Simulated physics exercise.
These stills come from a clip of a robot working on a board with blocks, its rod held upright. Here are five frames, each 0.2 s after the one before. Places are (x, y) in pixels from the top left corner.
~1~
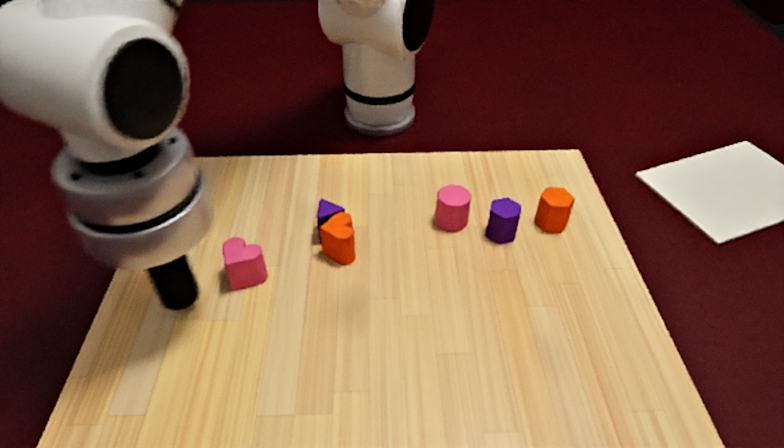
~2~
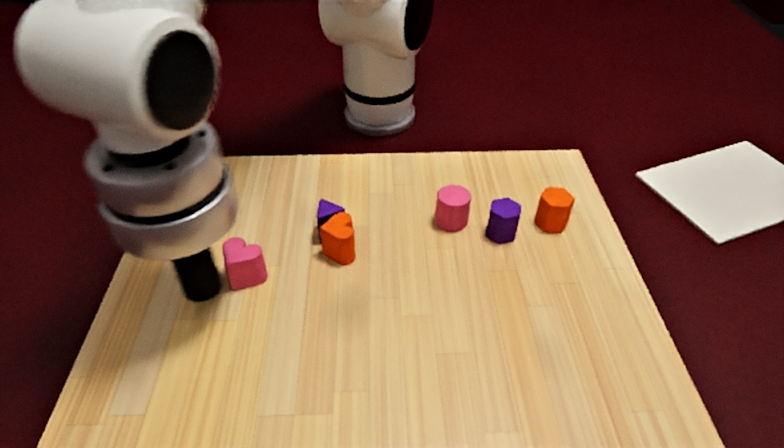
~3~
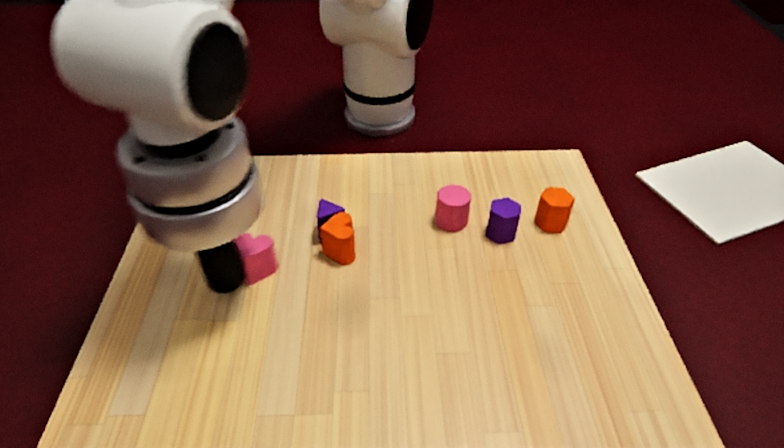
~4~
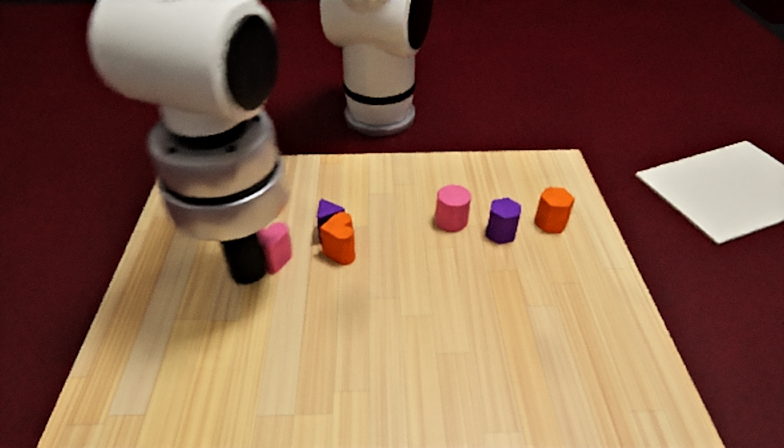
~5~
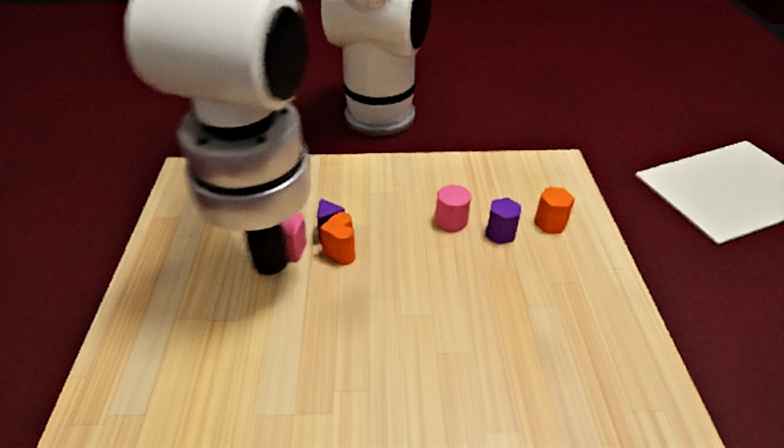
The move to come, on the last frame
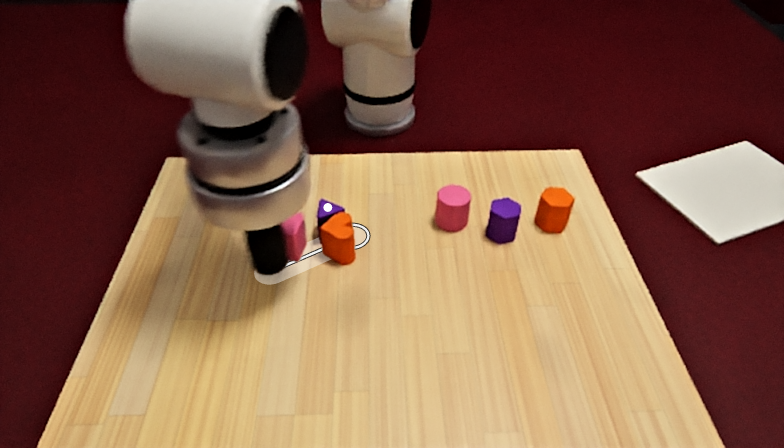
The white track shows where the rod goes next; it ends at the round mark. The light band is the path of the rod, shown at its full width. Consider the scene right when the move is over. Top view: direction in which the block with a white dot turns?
Direction: Anticlockwise.
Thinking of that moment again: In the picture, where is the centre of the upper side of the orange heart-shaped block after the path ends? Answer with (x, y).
It ends at (377, 221).
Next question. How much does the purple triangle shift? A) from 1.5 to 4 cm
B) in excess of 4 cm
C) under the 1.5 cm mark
Choice A: From 1.5 to 4 cm.
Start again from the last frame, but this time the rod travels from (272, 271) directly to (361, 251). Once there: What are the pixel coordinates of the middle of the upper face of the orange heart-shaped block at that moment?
Somewhere near (387, 212).
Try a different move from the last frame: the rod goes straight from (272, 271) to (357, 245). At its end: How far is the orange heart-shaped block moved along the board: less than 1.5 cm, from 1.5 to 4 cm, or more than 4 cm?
The answer is over 4 cm.
The drawn path runs from (272, 271) directly to (352, 236); the dot is on the purple triangle.
On the path given first. One third of the way, rod at (300, 250); pink heart-shaped block at (304, 210), turned 15° anticlockwise.
Two thirds of the way, rod at (326, 239); pink heart-shaped block at (310, 202), turned 40° anticlockwise; purple triangle at (338, 201), turned 30° anticlockwise; orange heart-shaped block at (359, 222), turned 30° clockwise.
At the end, rod at (351, 228); pink heart-shaped block at (311, 202), turned 45° anticlockwise; purple triangle at (348, 192), turned 100° anticlockwise; orange heart-shaped block at (377, 221), turned 85° clockwise.
